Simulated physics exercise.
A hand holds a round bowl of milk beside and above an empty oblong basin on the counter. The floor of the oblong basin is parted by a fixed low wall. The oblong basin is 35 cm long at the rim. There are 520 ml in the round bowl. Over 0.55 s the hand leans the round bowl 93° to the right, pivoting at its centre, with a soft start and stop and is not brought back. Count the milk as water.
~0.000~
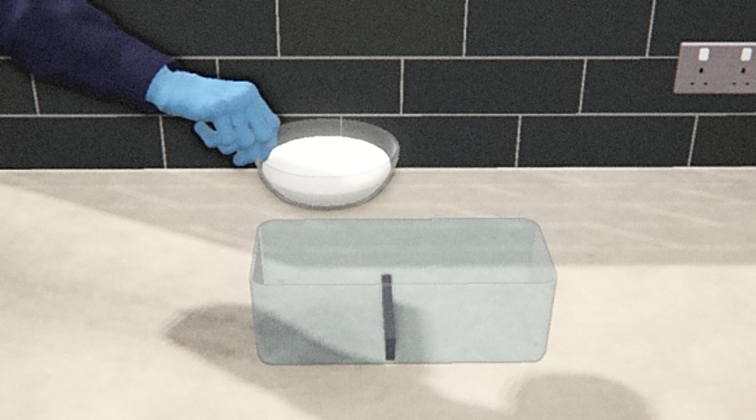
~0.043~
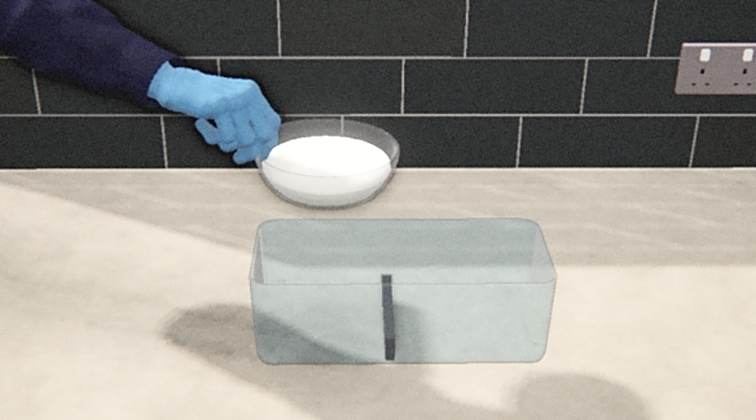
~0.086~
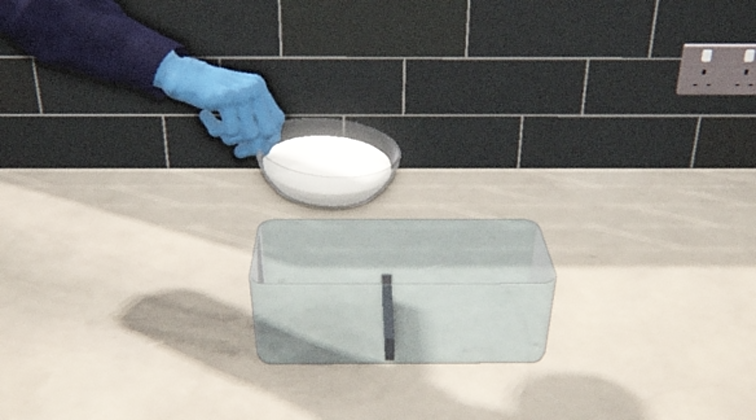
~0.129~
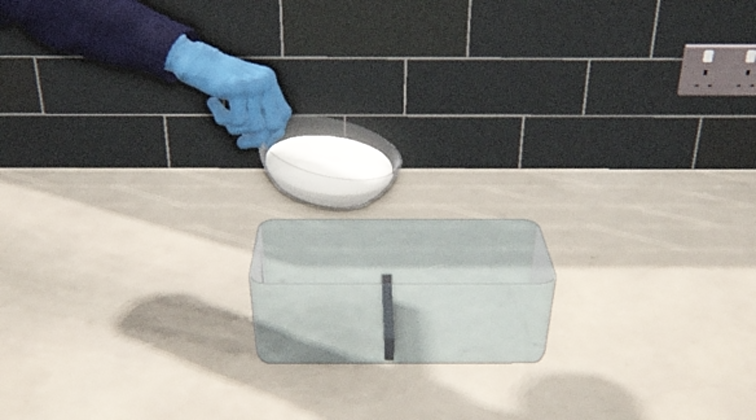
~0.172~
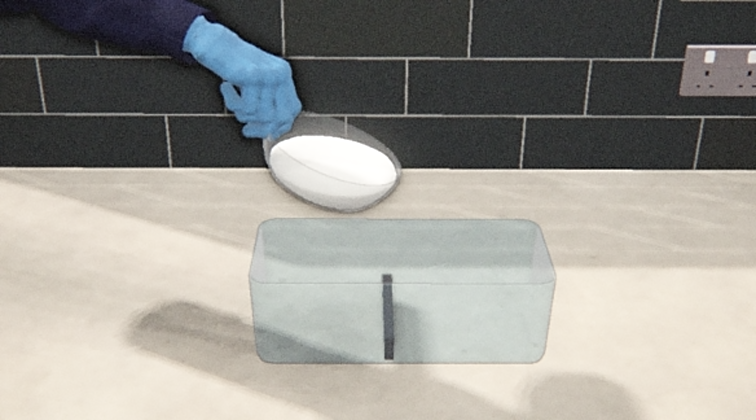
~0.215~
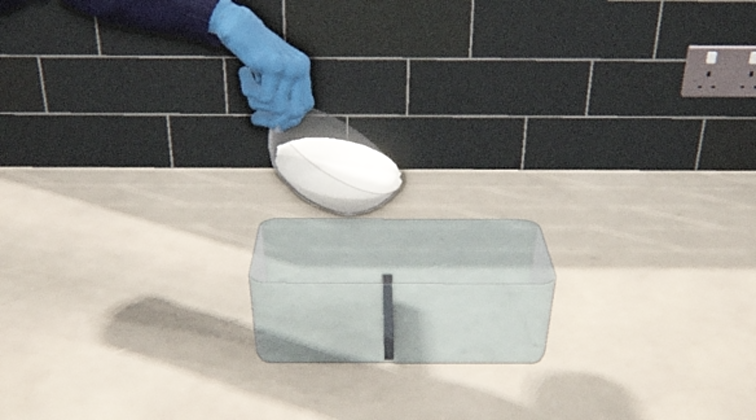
At first, a blue-gloved hand holds a clear round bowl of white liquid almost level, above and behind an empty oblong basin on a pale counter. The hand then rises and moves rightward, leaning the bowl gradually to the right until it is clearly slanted, while the basin stays still.
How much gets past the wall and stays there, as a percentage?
About 80 per cent.
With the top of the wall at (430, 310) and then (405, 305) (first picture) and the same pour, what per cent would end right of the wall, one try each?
In turn about 40 and 70 per cent.
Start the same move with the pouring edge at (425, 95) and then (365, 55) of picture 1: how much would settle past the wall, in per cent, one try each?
First 80, then 75 per cent.
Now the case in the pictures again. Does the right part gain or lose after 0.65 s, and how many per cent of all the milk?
It goes down by about 2.
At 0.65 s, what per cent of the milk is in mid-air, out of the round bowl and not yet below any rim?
About 3 per cent.
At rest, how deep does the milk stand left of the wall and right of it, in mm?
Left about 4 mm, right about 16 mm.
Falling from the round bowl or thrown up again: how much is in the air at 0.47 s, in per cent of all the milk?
Near 28 in a hundred.
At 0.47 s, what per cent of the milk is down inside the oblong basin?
Near 64 in a hundred.
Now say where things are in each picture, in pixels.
In the first frame, it leans 0°; its right rim is at (398, 148); the milk meets the walls at (262, 160) and (391, 160); the oblong basin's rim runs from (255, 252) to (547, 251); the wall's top is at (388, 306).
In the second frame, it leans 1°; its right rim is at (398, 150); the milk meets the walls at (262, 159) and (391, 161).
In the third frame, it leans 6°; its right rim is at (399, 154); the milk meets the walls at (263, 156) and (392, 163).
In the fourth frame, it leans 12°; its right rim is at (400, 162); the milk meets the walls at (266, 153) and (394, 165).
In the fifth frame, it leans 21°; its right rim is at (400, 172); the milk meets the walls at (271, 151) and (397, 169).
In the sixth frame, it leans 31°; its right rim is at (398, 183); the milk meets the walls at (275, 152) and (392, 171); 2 per cent is over the edge.
By 0.47 s the tilt is 88° and 8 per cent is still to pour, 0 is left of the wall and 63 right of it.
By 0.65 s the tilt is 93° and 0 per cent is still to pour, 15 is left of the wall and 82 right of it.
By 0.84 s the tilt is 93° and 0 per cent is still to pour, 17 is left of the wall and 81 right of it.
By 1.05 s the tilt is 93° and 0 per cent is still to pour, 18 is left of the wall and 80 right of it.
At rest 18 per cent lies left of the wall, 80 right of it and 1 outside.
